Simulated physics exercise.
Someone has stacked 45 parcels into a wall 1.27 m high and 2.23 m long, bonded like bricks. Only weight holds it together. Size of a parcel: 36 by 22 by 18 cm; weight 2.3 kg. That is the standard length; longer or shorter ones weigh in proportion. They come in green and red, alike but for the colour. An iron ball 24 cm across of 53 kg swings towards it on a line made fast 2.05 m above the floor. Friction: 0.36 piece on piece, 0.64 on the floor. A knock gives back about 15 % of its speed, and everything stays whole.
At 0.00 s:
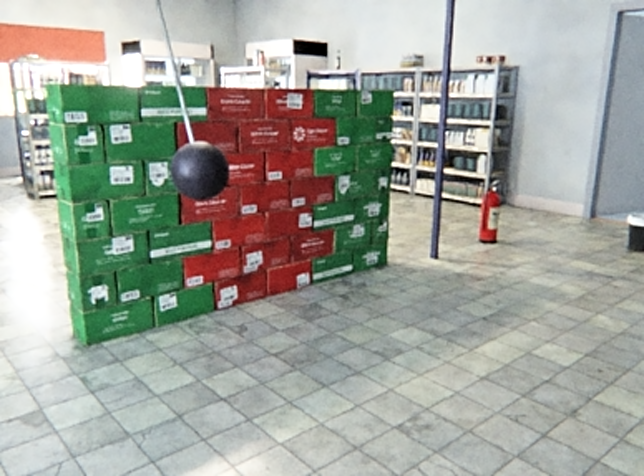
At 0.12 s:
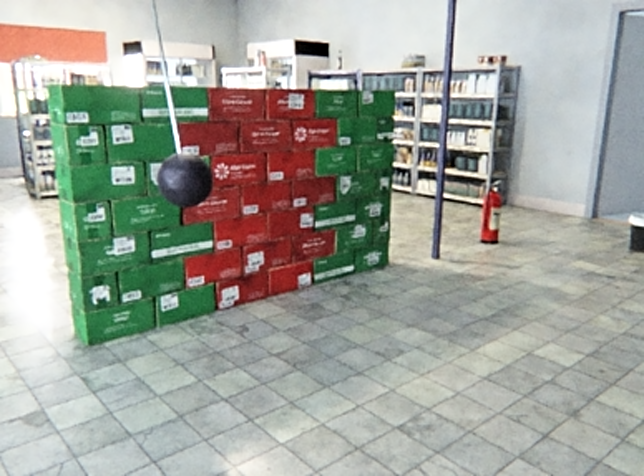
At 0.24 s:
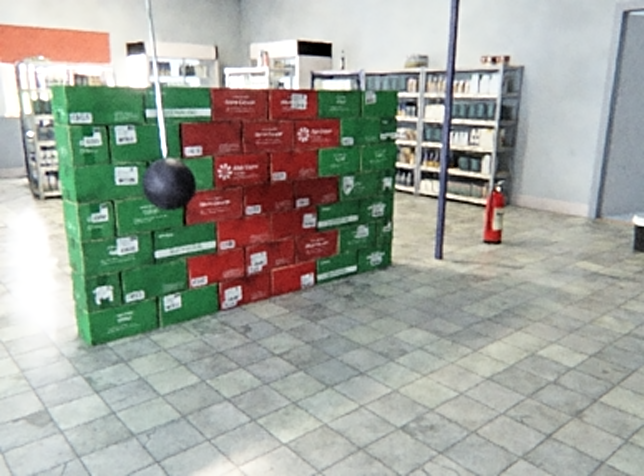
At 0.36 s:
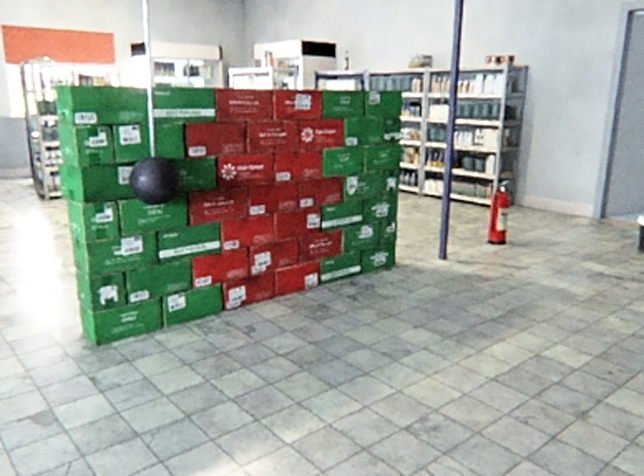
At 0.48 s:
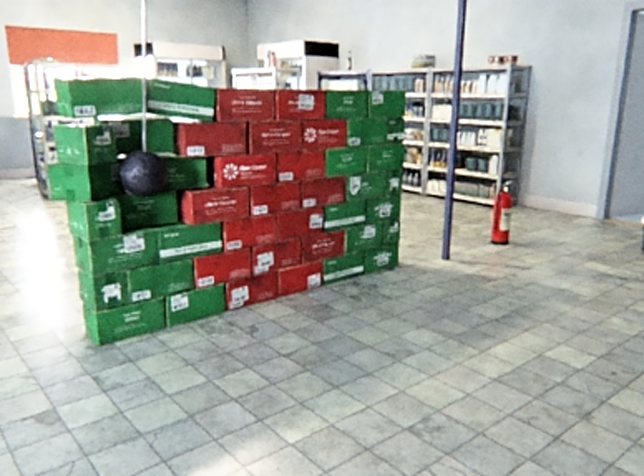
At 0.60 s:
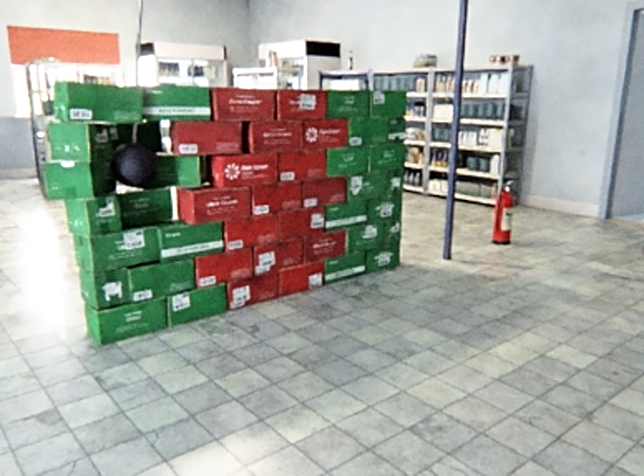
A wall of green and red boxes stood in a bright room as a dark ball on a line swung leftward into its upper left part, pushing several boxes back and leaving some crooked.
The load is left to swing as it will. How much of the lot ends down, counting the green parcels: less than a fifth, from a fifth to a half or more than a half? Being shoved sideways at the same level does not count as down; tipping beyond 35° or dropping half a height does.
The part is from a fifth to a half.
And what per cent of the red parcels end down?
By colour: Red 10 per cent.
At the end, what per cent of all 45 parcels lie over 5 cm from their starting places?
It is 25 per cent.
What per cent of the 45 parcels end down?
About 25 per cent.
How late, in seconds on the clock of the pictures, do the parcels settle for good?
Around 3.5 s.
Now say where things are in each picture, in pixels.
In the first picture (places mark the middle of the side facing us; the camera pans a little), ball (196, 166) line 24° before plumb; top green parcel (101, 104); top red parcel (290, 104); nothing disturbed.
Ball (182, 178) line 17° before plumb; top green parcel (103, 105), in the second picture.
Ball (165, 185) line 7° before plumb; top green parcel (106, 105), in the third picture.
Ball (151, 185) line 2° past plumb; top green parcel (111, 105); 2 disturbed, none down, in the fourth picture.
Ball (140, 181) line 10° past plumb; top green parcel (109, 97) leaning 4°; steepest lean 8°, the parcel at (183, 101); 11 disturbed, none down, in the fifth picture.
Ball (130, 171) line 16° past plumb; top green parcel (107, 104) leaning 4°; top red parcel (303, 104); steepest lean 5°, the parcel at (128, 139); 13 disturbed, none down, in the sixth picture.
After 0.90 s, line 23° past plumb; 1 of the 28 green parcels down (1 of 45 in all colours); top green parcel leaning 19°.
After 1.20 s, line 14° past plumb; 10 of the 28 green parcels down (12 of 45 in all colours); top green parcel leaning 47°, 25 cm lower.
After 1.62 s, line 11° before plumb; 10 of the 28 green parcels down (12 of 45 in all colours); top green parcel on its side.
At rest (3.6 s), line 6° past plumb; 10 of the 28 green parcels down (12 of 45 in all colours); top green parcel upside down; top red parcel unmoved. That is 36 per cent. As the last picture would show them, middles, top green parcel near (45, 242), top red parcel near (292, 104).
